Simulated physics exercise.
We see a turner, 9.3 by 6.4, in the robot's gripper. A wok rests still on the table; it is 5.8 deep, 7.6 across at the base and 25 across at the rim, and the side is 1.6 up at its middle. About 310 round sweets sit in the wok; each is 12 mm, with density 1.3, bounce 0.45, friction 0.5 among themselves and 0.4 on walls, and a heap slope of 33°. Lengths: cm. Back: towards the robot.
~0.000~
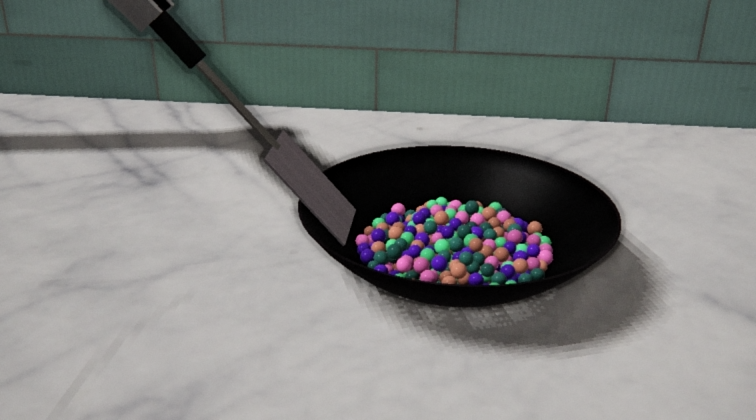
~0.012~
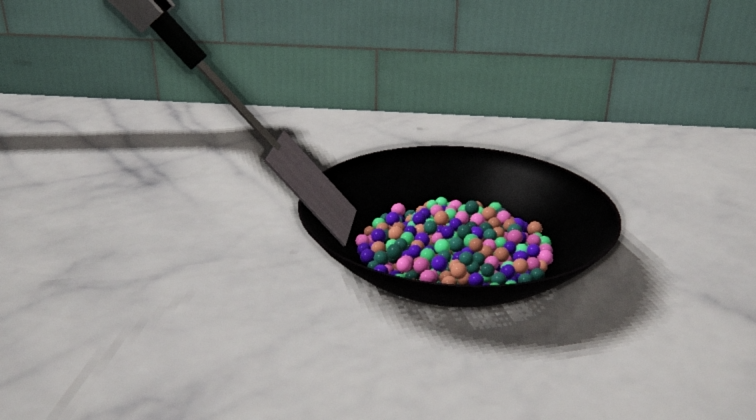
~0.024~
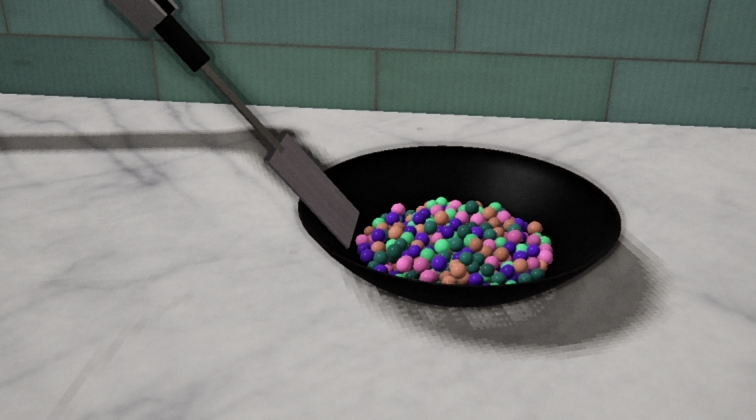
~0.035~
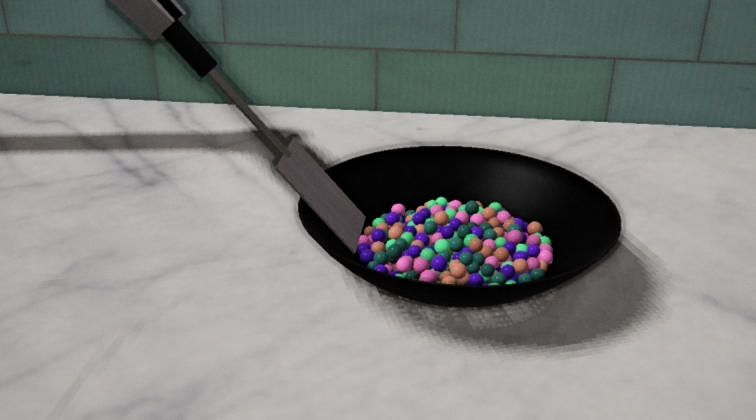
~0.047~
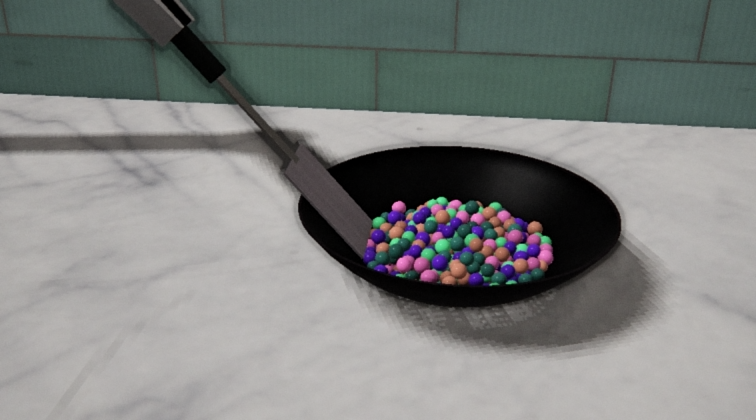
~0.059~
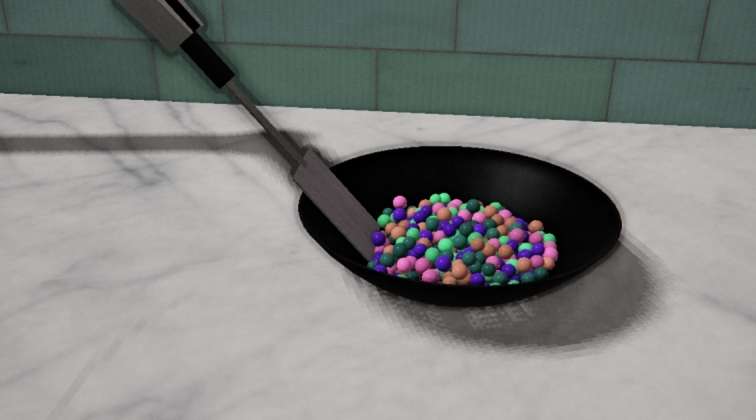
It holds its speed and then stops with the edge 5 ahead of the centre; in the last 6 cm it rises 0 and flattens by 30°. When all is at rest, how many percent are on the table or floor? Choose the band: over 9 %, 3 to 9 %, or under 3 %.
Under 3 %.
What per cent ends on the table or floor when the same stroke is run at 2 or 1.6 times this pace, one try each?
Around 5 per cent and around 0 per cent.
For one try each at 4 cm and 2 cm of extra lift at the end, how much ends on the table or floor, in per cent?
About 0 and 0 per cent.
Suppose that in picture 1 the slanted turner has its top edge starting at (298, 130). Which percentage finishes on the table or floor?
Roughly 0 percent ends on the table or floor.
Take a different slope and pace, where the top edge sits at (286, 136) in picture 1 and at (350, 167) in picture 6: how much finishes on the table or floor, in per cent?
Off the vessel, on the table or floor: Some 15 percent.
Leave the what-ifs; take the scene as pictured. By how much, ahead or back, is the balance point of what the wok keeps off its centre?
The balance point is about 4.0 cm ahead.
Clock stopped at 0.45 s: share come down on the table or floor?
Some 0 per cent of the load.
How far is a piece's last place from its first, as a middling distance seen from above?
Roughly 4 cm.
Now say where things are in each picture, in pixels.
The first frame shows turner top edge at (274, 144), sloping 49°; upper third of the load around (456, 234), from x 365 to 545, top at y 205; 309 in the wok.
The second frame shows turner top edge at (274, 145), sloping 49°; upper third of the load around (456, 234), from x 365 to 545, top at y 205.
The third frame shows turner top edge at (278, 147), sloping 49°; upper third of the load around (456, 235), from x 365 to 545, top at y 205.
The fourth frame shows turner top edge at (285, 152), sloping 49°; upper third of the load around (456, 235), from x 365 to 545, top at y 205.
The fifth frame shows turner top edge at (293, 158), sloping 49°; upper third of the load around (456, 234), from x 370 to 545, top at y 205.
The sixth frame shows turner top edge at (301, 163), sloping 49°; upper third of the load around (457, 235), from x 375 to 550, top at y 200; 309 in the wok.
After 0.14 s, sloping 49°, highest piece 5 above the table; 309 in the wok.
After 0.21 s, sloping 35°, highest piece 6 above the table; 309 in the wok.
After 0.45 s, sloping 19°, highest piece 6 above the table; 309 in the wok.
After 1.50 s, sloping 19°, highest piece 6 above the table; 309 in the wok.
At rest, 309 in the wok. That is 0 % on the table or floor.
